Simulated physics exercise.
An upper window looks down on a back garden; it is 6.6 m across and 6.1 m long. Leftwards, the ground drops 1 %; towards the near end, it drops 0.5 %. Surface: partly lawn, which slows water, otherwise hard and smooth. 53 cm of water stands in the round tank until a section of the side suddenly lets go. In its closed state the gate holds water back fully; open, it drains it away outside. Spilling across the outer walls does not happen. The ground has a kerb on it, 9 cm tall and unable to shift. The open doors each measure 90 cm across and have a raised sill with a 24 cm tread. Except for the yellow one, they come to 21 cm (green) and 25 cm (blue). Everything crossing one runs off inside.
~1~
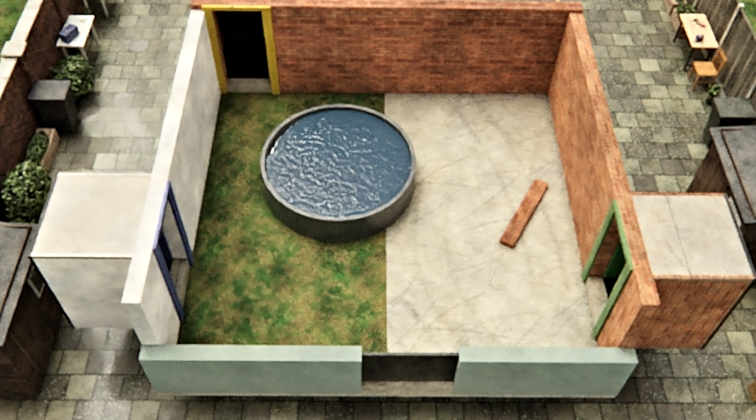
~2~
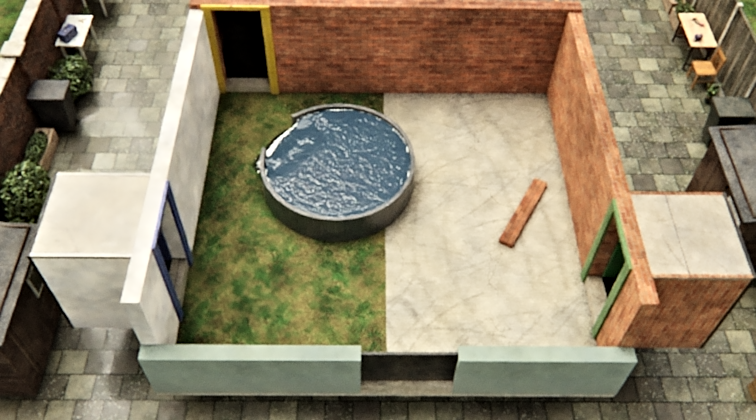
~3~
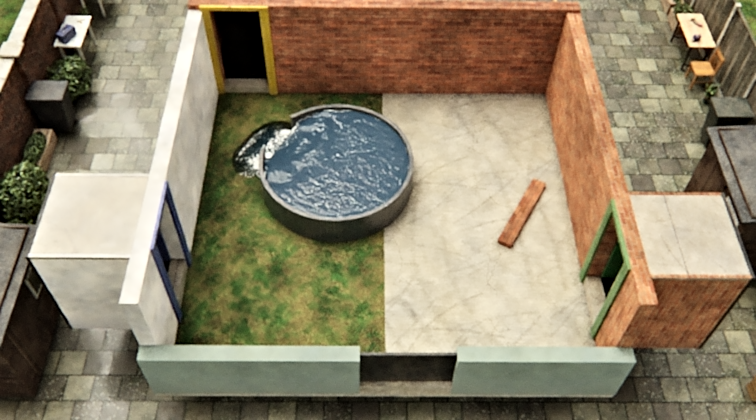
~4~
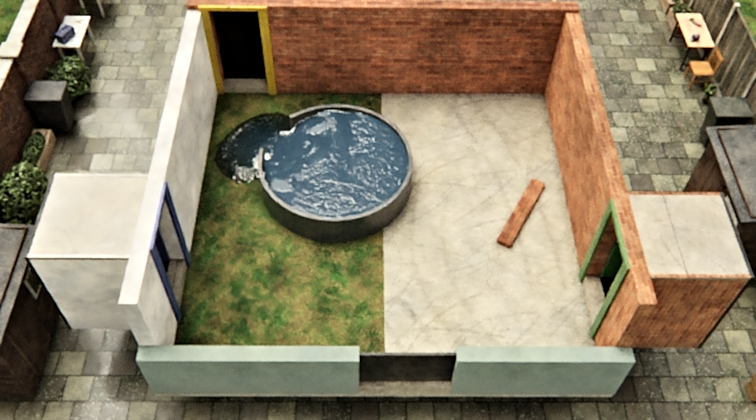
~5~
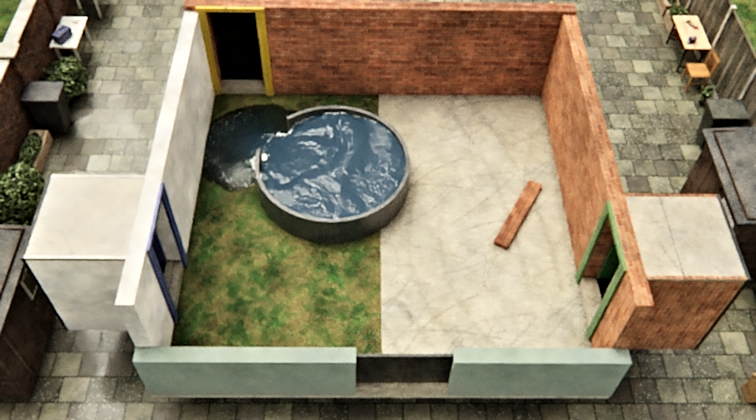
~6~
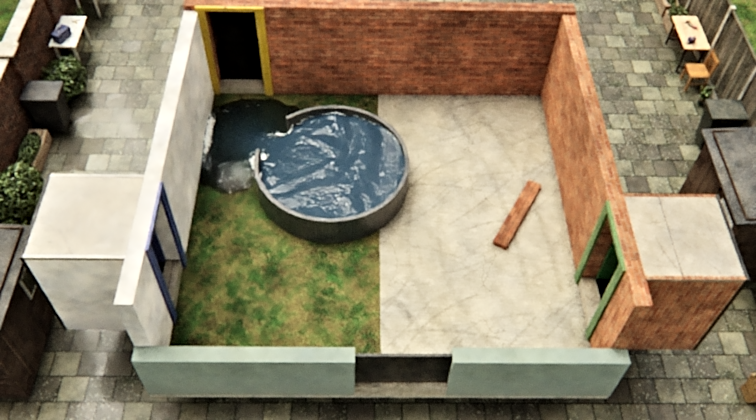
In a walled back garden seen from above, water breaks out of the upper left side of a round tank and spreads across the lawn in a dark, widening pool toward the white wall and the yellow-framed doorway.
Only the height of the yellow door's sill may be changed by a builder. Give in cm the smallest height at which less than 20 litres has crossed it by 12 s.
30 cm.
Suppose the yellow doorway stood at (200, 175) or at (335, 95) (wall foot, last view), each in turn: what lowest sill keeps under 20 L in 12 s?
In turn: Roughly 20 cm, roughly 9.0 cm.
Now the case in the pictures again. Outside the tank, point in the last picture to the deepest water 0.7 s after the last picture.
Near (214, 99).
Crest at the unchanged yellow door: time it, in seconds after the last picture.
About 1.6 seconds.
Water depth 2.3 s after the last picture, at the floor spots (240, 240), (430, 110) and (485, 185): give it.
Some 5, 0 and 0 cm.
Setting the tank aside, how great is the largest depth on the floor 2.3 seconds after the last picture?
Roughly 31 cm.
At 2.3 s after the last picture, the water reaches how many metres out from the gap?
It gets close to 3.4 metres out.
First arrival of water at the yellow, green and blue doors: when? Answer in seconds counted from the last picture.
Yellow at 0.2 s, green at 8.5 s and blue at 2.0 s.
Then, 0.7 s after the last picture water covers 10 % of the floor, deepest (40 cm) near (214, 99); 28 cm at the yellow door, 3 litres in over its 17 cm sill.
Then, 2.3 s after the last picture water covers 25 % of the floor, deepest (31 cm) near (214, 99); 30 cm at the yellow door, 115 litres in over its 17 cm sill.
Then, 11.3 s after the last picture water covers 95 % of the floor, deepest (13 cm) near (206, 145); 12 cm at the yellow door, 203 litres in over its 17 cm sill.
At the yellow door as built, the water peaked near 33 cm, 1.5 s after the last picture.
Run again over the same 12 s with other heights there, 65 litres in over 24 cm, 9 litres over 32.5 cm. The limit of 20 litres is kept from about 30 cm up.
